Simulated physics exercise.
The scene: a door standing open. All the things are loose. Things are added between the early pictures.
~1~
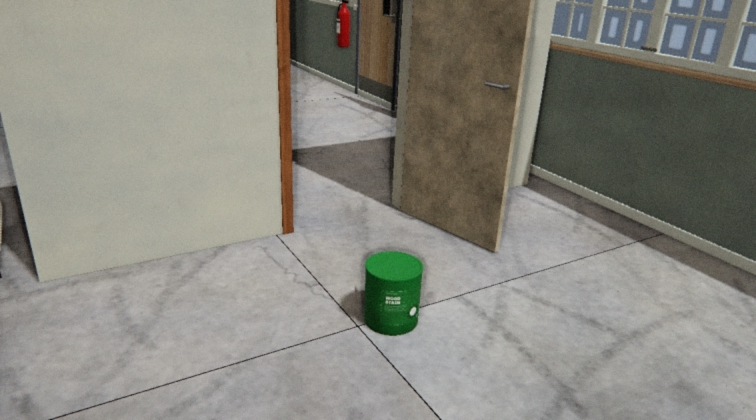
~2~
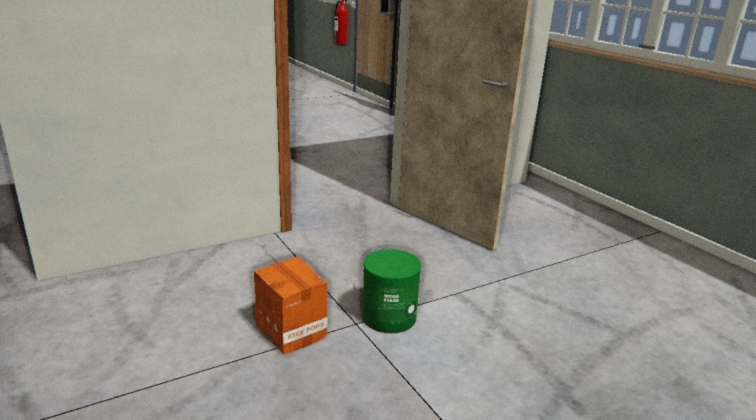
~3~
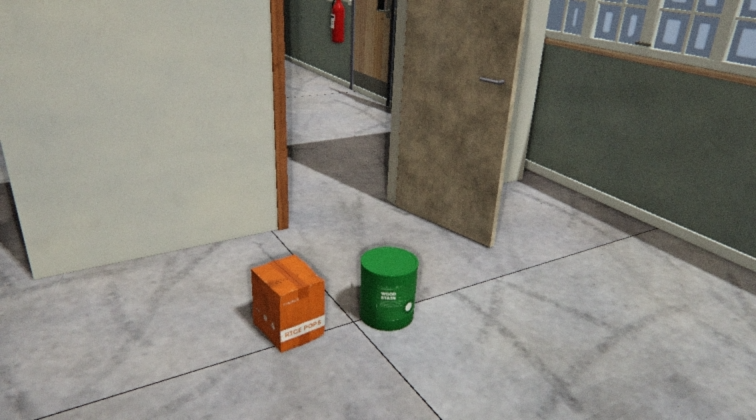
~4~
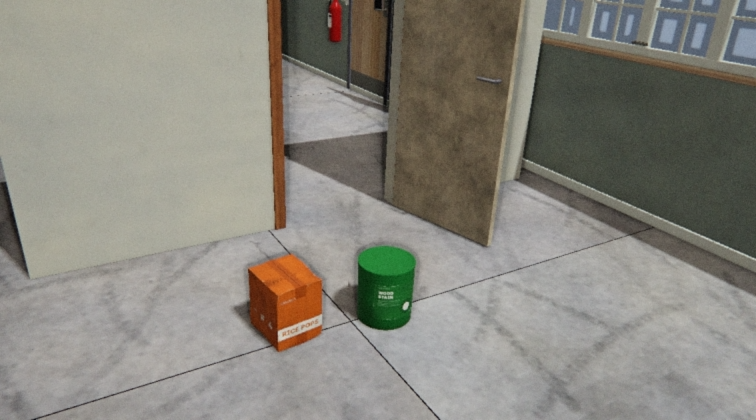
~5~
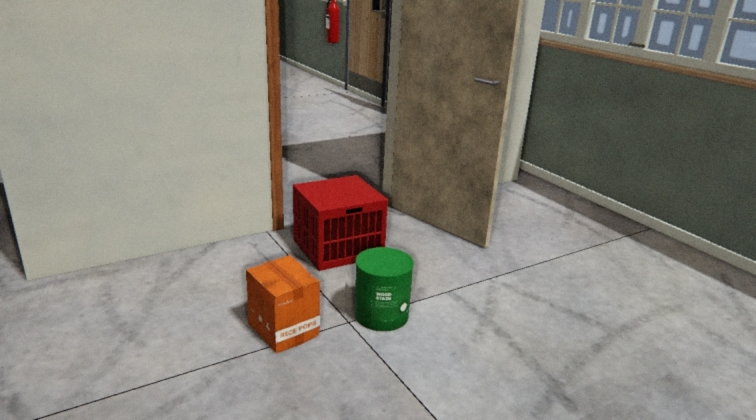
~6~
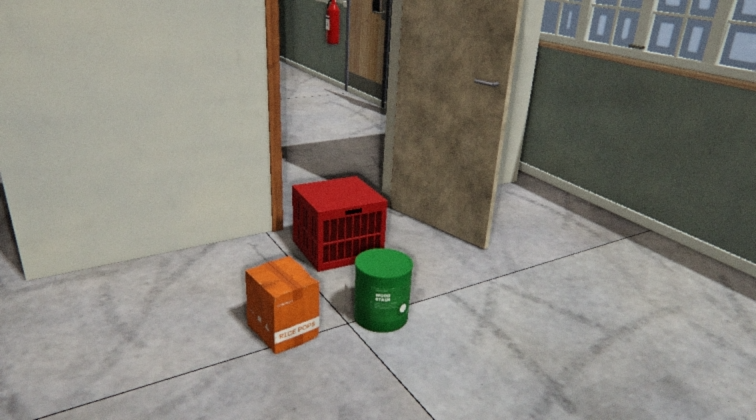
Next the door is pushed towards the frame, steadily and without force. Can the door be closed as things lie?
Here the door jams.
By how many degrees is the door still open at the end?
About 55°.
Then, 0.60 s on from there, door 94° open.
Then, 1.10 s on from there, door 76° open.
Then, 1.60 s on from there, door 56° open.
In the end, door 54° open; all 3 unmoved. At the end, from the last picture's camera, red chest near (334, 221).
